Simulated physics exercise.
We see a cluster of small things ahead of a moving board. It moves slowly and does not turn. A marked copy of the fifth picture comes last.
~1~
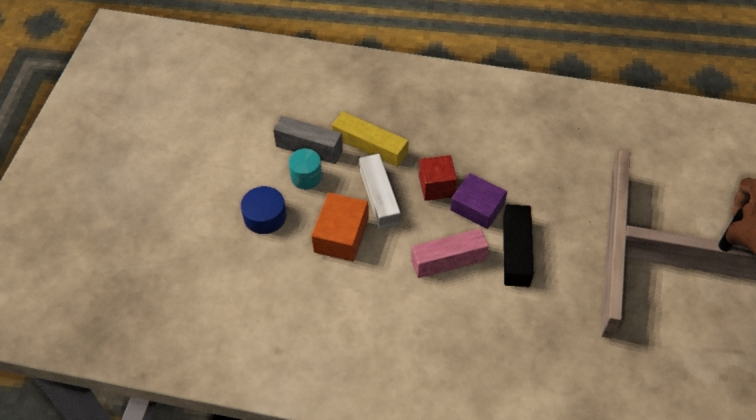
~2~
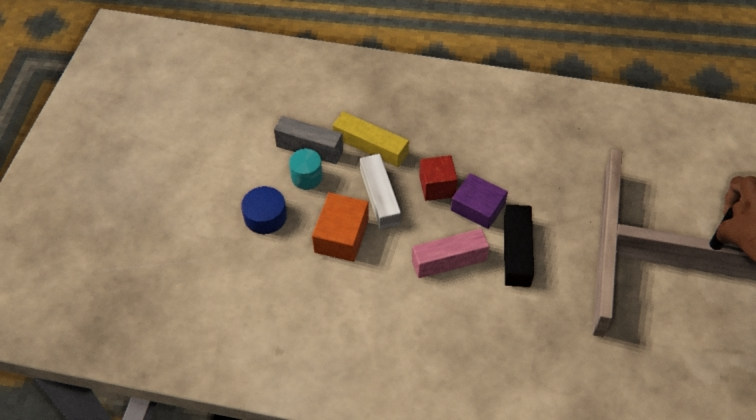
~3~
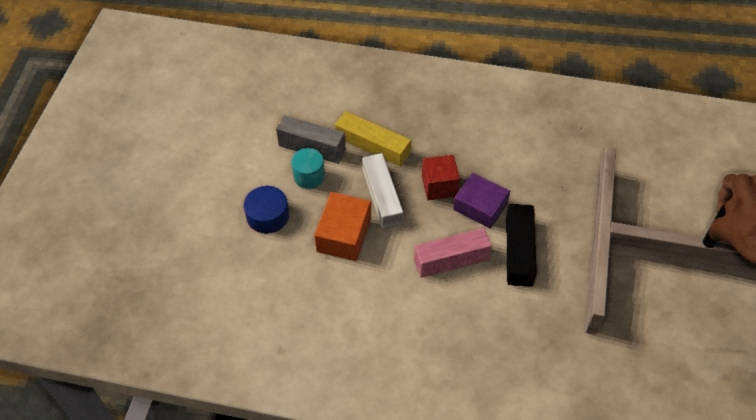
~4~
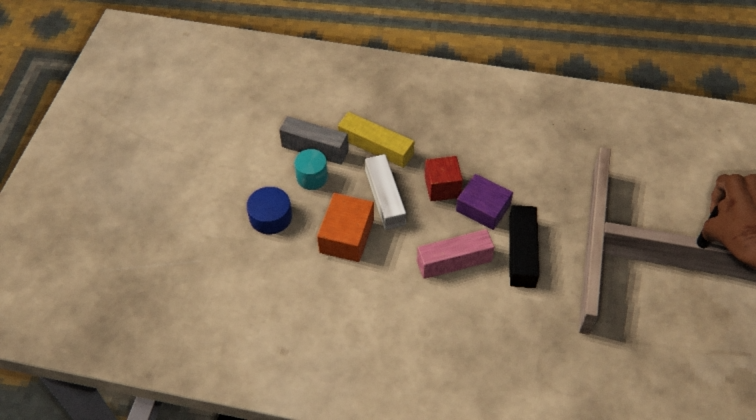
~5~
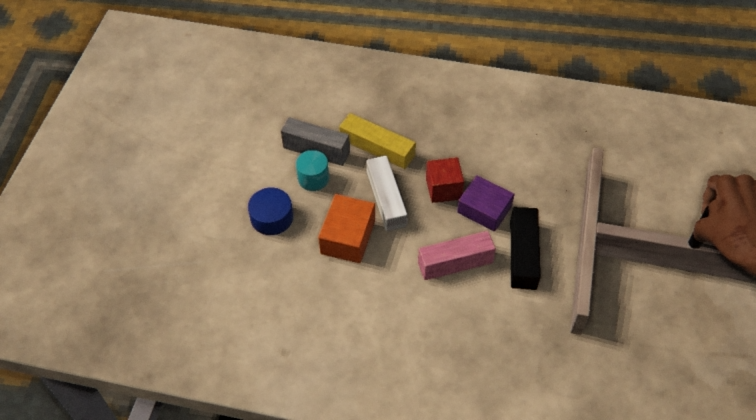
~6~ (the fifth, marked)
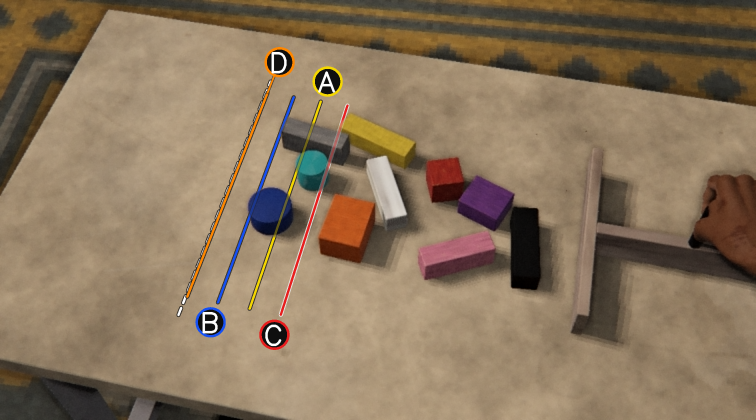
On a mottled tabletop, a hand slowly slides a board left toward a cluster of coloured blocks.
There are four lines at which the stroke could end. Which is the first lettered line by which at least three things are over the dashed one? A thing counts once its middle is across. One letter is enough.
At A, and not before.
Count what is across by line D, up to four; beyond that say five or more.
In all, five or more.
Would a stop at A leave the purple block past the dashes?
By then, no.
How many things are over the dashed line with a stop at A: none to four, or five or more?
In all, four.
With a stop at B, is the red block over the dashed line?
No.
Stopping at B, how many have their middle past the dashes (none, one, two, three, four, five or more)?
Five or more.
On the marked copy, A at (288, 196); B at (259, 191); C at (317, 201); D at (231, 186); the dashed line at (229, 187).
With A. Early on, board (480, 207); blue tin (271, 212); grey bar (316, 141); none across.
Further on, board (373, 188); blue tin (235, 212); grey bar (293, 138); none across.
At the end, board (290, 174); blue tin (160, 221); grey bar (218, 125); four across.
As for the rest, B gets six across, but is farther than needed; C gets only two across; D gets nine across, but is farther than needed.
